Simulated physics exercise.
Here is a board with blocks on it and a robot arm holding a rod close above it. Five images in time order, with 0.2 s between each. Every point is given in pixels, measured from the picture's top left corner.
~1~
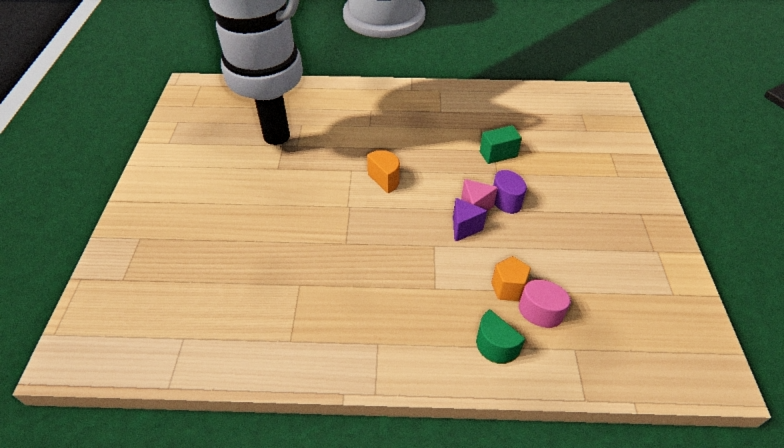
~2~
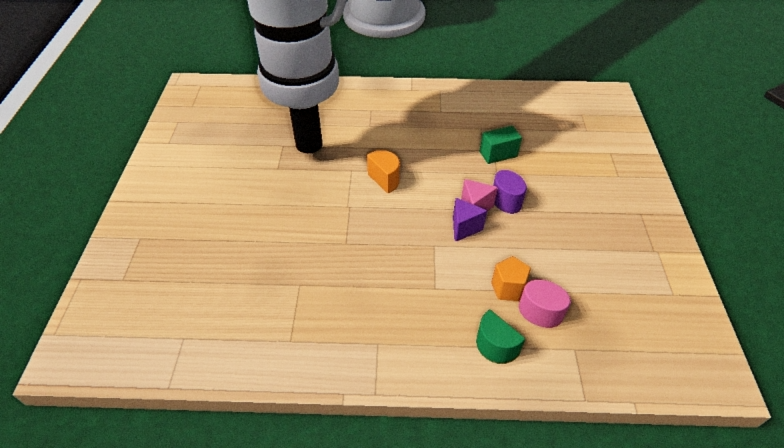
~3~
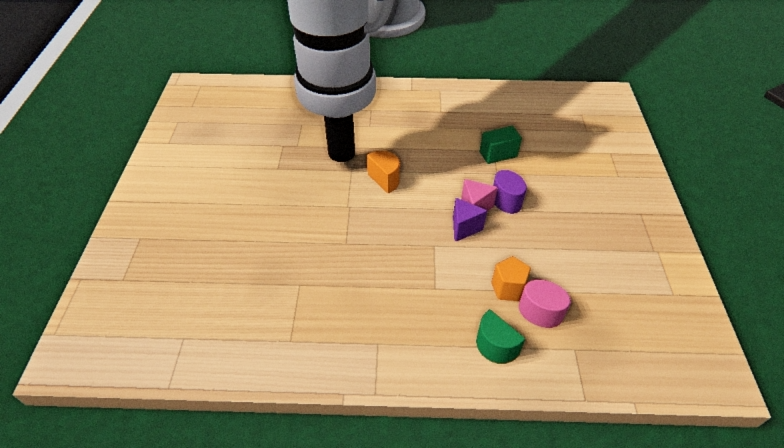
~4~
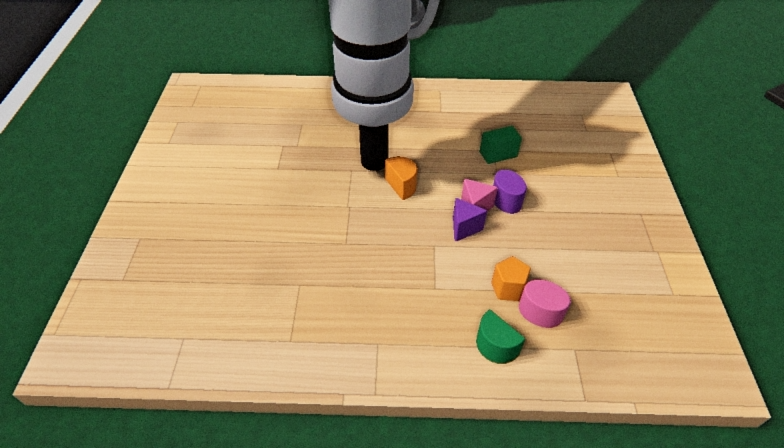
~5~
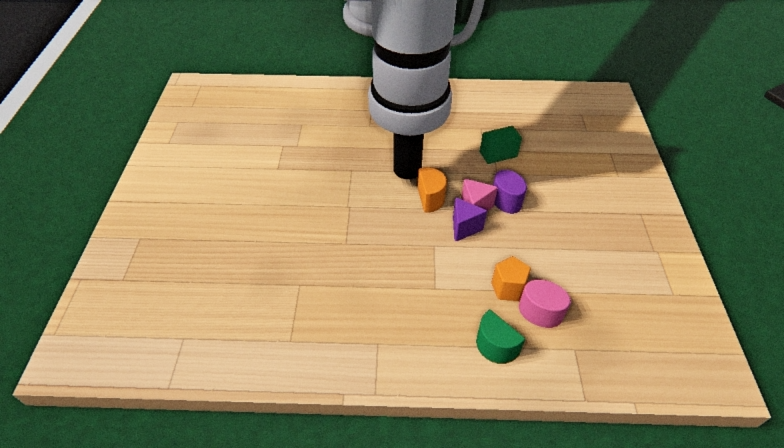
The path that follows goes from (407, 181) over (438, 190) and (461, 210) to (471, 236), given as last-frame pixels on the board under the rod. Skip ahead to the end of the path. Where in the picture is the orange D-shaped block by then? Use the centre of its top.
In the picture, it is at (464, 236).
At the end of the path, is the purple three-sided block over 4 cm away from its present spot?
In short: Yes.
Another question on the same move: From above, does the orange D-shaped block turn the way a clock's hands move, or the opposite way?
It is turned clockwise.
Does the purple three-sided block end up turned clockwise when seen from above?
No - that is not the case.
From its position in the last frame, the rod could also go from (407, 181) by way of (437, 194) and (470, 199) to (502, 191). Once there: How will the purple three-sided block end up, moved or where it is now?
It moves.
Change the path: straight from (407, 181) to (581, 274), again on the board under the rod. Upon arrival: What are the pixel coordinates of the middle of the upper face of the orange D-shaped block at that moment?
It comes to (474, 219).
The first path, step by step. One third of the way, rod (440, 180); orange D-shaped block (451, 193), turned 50° clockwise; purple three-sided block (470, 215), turned 10° anticlockwise.
Two thirds of the way, rod (463, 199); orange D-shaped block (458, 209); purple three-sided block (470, 229), turned 65° anticlockwise; pink three-sided block (498, 201), turned 25° anticlockwise; purple oval block (514, 181).
At the end, rod (473, 226); orange D-shaped block (464, 236), turned 130° clockwise; purple three-sided block (475, 257), turned 45° anticlockwise; pink three-sided block (508, 209), turned 75° anticlockwise; purple oval block (514, 181).
